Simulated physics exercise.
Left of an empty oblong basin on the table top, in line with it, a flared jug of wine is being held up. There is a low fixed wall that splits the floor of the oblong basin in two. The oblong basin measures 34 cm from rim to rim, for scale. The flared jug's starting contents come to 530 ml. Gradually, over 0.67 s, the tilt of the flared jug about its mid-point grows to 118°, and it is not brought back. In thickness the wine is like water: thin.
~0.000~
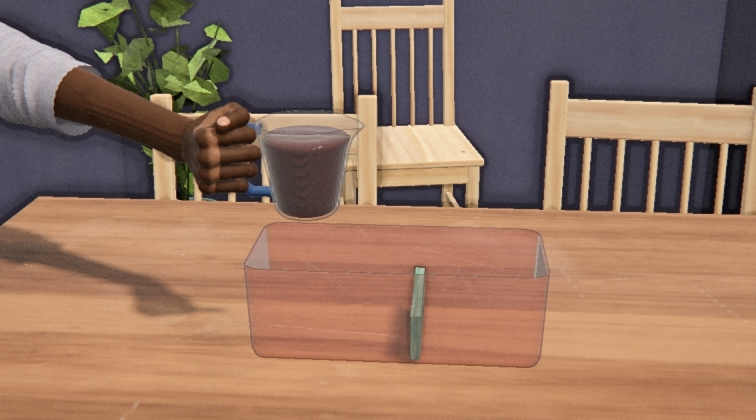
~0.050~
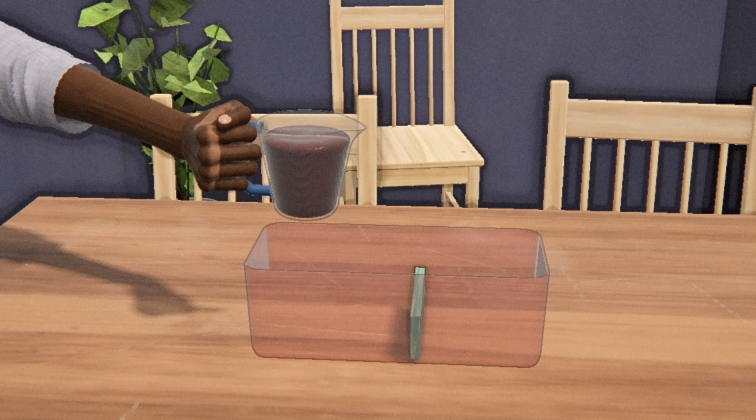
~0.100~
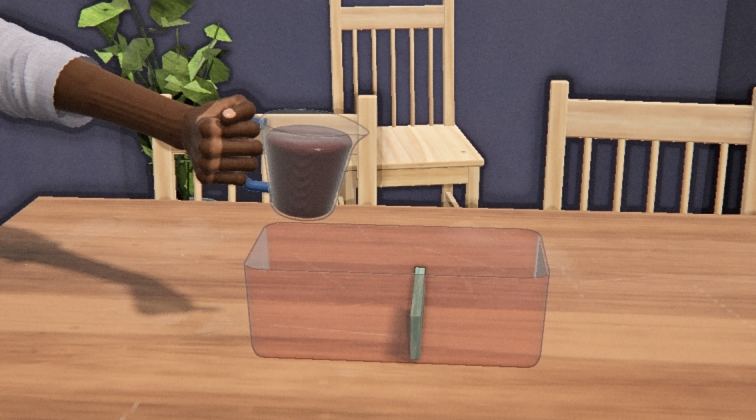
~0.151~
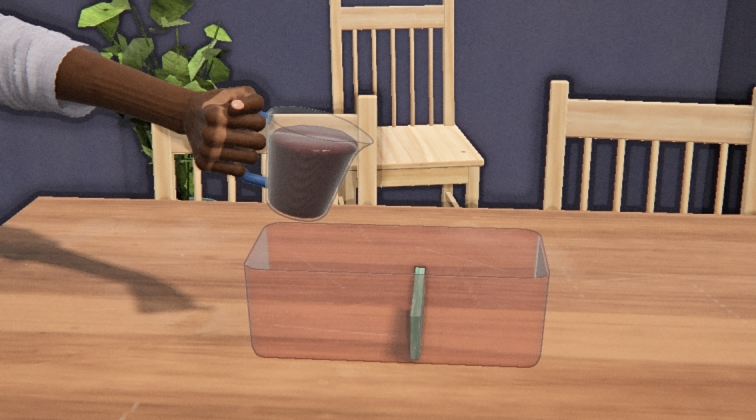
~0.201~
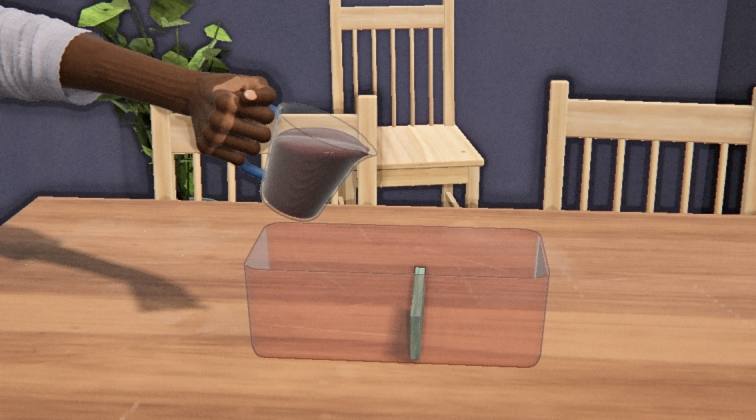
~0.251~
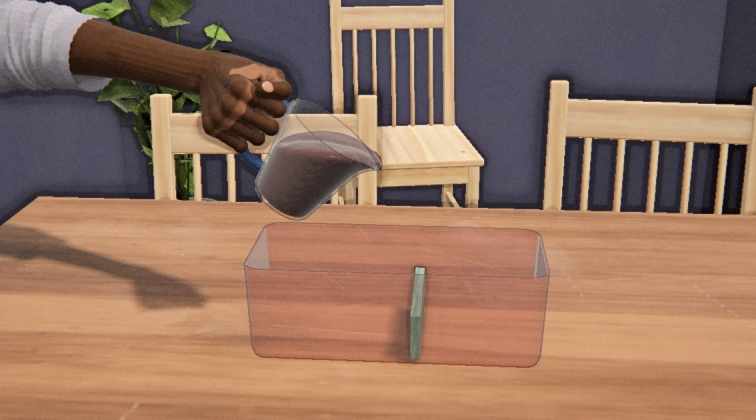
On a wooden table in front of pale wooden chairs, a clear oblong basin with a low green divider stands empty while a hand holds a jug of dark liquid above its left side. The hand gradually tilts the jug rightward, and the liquid shifts up to the spout's lip.
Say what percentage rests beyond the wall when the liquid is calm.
Roughly 18 per cent rests beyond the wall.
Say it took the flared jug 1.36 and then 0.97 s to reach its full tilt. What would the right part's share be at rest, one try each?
Around 30 per cent first, around 25 per cent next.
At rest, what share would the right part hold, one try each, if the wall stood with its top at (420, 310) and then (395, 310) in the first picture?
It comes to 30 per cent, and then 55 per cent.
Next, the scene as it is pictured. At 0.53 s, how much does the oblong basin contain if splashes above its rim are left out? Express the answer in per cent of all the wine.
I'd put it near 50 percent.
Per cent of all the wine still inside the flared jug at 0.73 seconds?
Near 1 in a hundred.
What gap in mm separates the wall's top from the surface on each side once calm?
On the left it's about 42 mm; on the right, about 52 mm.
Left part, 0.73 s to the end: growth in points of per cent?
Close to 0% of the whole.
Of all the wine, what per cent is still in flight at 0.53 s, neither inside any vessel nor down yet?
Roughly 18 percent.
Then, 0.53 s in, the tilt is 105° and 33 per cent is still to pour, 33 is left of the wall and 16 right of it.
Then, 0.73 s in, the tilt is 118° and 1 per cent is still to pour, 81 is left of the wall and 16 right of it.
Then, 0.94 s in, the tilt is 118° and 0 per cent is still to pour, 81 is left of the wall and 18 right of it.
Then, 1.17 s in, the tilt is 118° and 0 per cent is still to pour, 81 is left of the wall and 18 right of it.
Finally, 81 per cent lies left of the wall, 18 right of it and 1 outside.
